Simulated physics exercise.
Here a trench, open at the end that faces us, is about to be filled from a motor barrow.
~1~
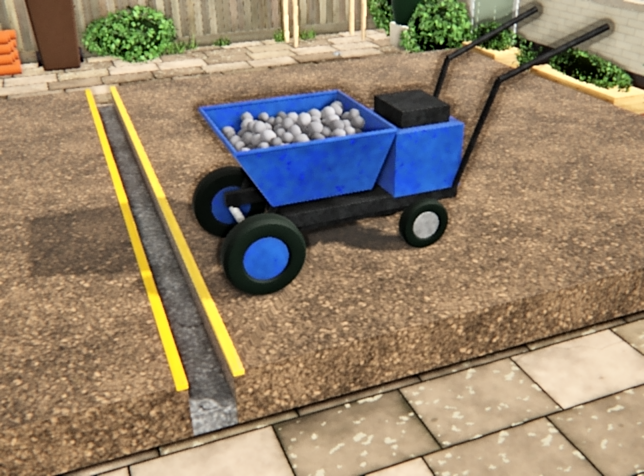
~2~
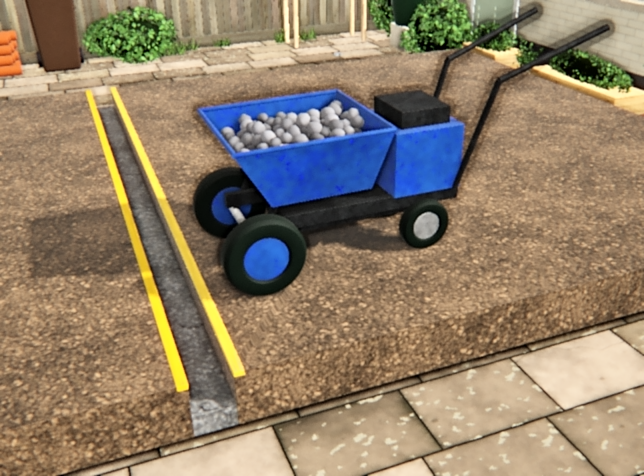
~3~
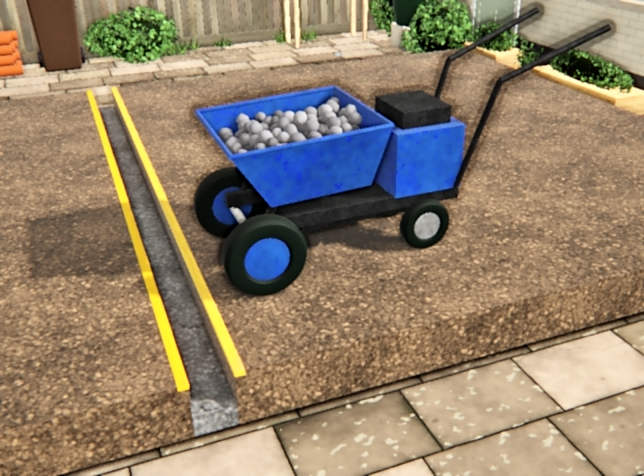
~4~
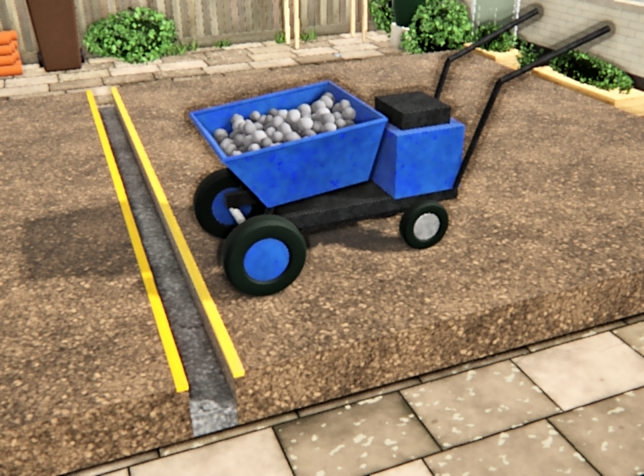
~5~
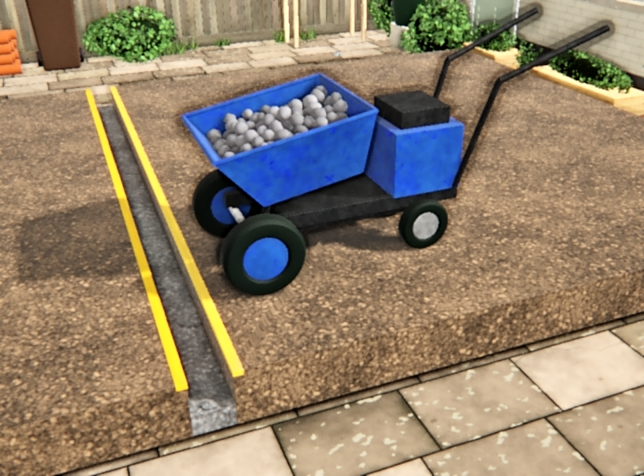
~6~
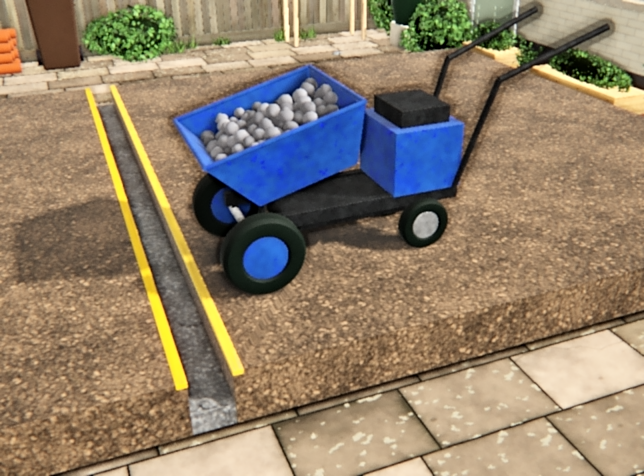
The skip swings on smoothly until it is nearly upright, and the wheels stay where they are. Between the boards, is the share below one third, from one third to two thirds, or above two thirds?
Between the boards the share is below one third.
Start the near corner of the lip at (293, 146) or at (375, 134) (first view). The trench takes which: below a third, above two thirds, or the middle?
Note - stop 1: In the middle band; stop 2: Less than a third.
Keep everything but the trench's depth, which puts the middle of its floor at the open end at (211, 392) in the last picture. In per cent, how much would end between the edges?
Something close to 10 per cent.
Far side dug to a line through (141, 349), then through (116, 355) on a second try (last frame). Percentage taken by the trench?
The first gives 30 %, the second 50 %.
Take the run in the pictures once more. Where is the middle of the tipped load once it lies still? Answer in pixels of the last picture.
Around (99, 285), give or take.
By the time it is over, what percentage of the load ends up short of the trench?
0 percent.
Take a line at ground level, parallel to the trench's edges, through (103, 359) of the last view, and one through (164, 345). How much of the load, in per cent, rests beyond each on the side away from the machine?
The first comes to 40 per cent, the second to 80 per cent.
Shortly afterwards, skip tipped steeply; the whole lot in the skip.
Next, skip tipped steeply; the bulk in the skip; a little beyond it; a little falling.
Some moments later, skip tipped right over; near half in the skip; near half beyond it; only a few falling.
In the end, skip tipped right over; a little in the skip; a little in or heaped over the trench; the bulk beyond it.
